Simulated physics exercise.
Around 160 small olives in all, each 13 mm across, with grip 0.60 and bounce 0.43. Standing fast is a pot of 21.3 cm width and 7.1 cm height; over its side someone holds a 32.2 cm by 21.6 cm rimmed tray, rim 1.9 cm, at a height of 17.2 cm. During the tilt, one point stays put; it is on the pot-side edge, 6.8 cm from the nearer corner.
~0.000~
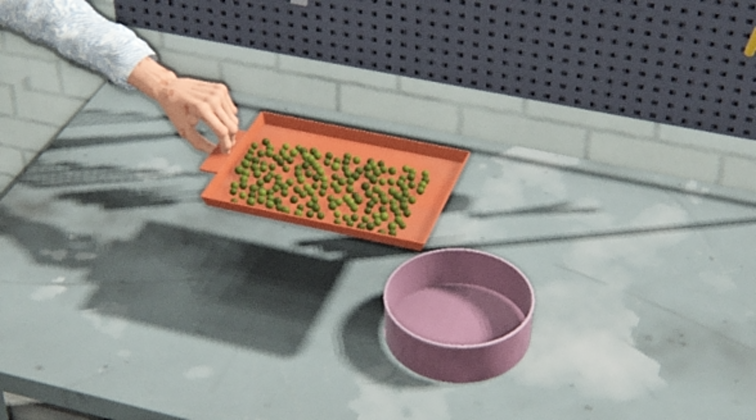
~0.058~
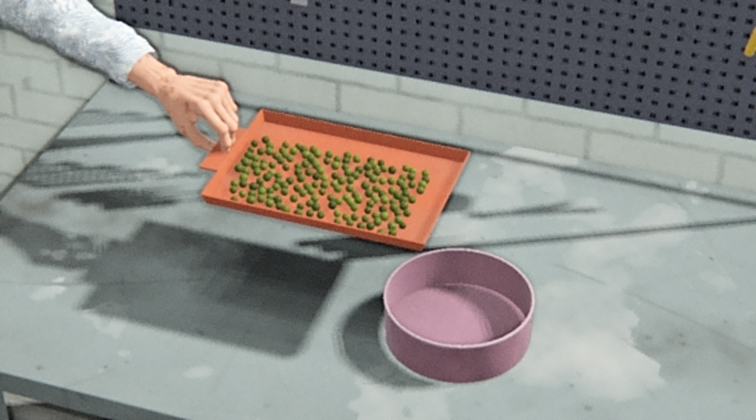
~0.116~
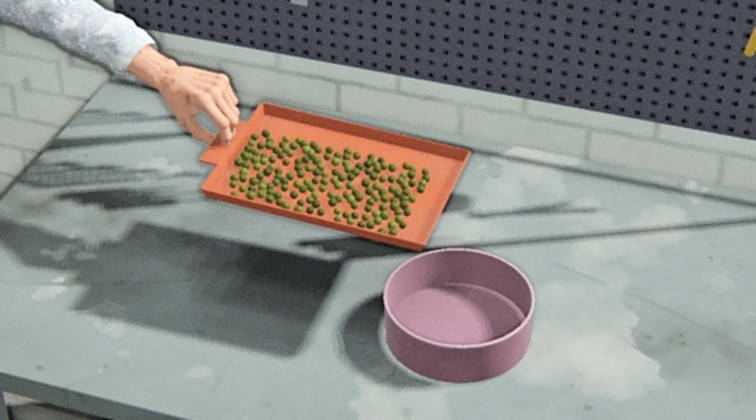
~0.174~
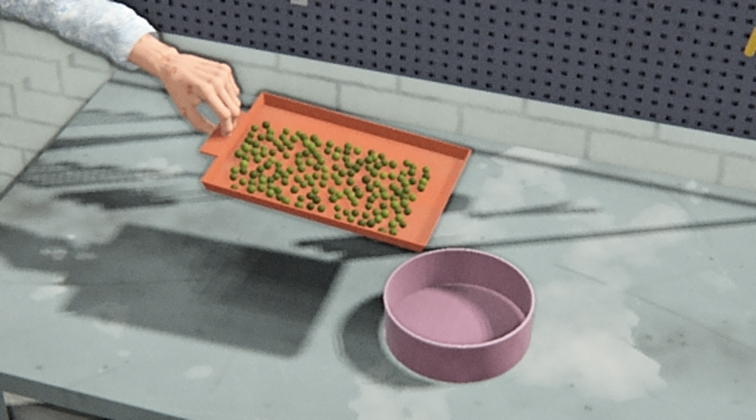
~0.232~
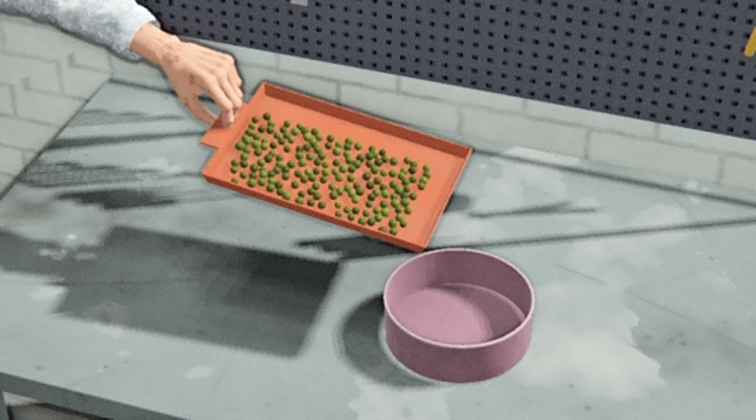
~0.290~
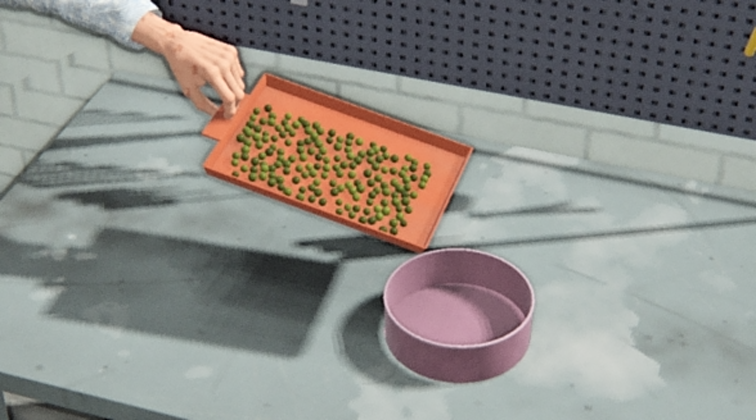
At first, a hand holds an orange rimmed tray of small green olives nearly level above a gray table, beside a pink round pot. The hand then gradually raises the tray's left side, tilting it modestly toward the pot, while the olives stay spread across it and the pot stays still.
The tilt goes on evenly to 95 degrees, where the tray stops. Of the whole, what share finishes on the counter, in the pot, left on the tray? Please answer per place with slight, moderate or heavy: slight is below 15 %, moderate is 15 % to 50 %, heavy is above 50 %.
Per place: Counter slight, pot heavy, tray slight.
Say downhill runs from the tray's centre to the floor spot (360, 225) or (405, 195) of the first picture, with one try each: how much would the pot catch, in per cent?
Near 65 and 70 per cent, in that order.
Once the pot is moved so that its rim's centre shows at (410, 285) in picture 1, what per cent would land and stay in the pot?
Roughly 75 percent would end up there.
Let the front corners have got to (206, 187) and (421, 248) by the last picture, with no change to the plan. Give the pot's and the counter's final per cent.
You'd end with pot at 45 and counter at 55.
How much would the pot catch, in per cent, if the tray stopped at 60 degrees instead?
Around 5 %, I reckon.
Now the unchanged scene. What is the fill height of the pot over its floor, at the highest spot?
Measured height: Approx. 2.5 cm.
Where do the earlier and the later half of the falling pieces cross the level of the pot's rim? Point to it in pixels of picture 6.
Early: About (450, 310); late: About (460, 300).
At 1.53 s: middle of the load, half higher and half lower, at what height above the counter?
Roughly 24 centimetres.
Then, at 1.03 s, tilt 51 degrees; the tray holds 100 %, the pot 0 %.
Then, at 1.53 s, tilt 77 degrees; the tray holds 95 %, the pot 5 %.
After 2.09 s, tilt 95 degrees; the tray holds 0 %, the pot 100 %.
At rest (2.7 s), counter 0 %, pot 100 %, tray 0 %.
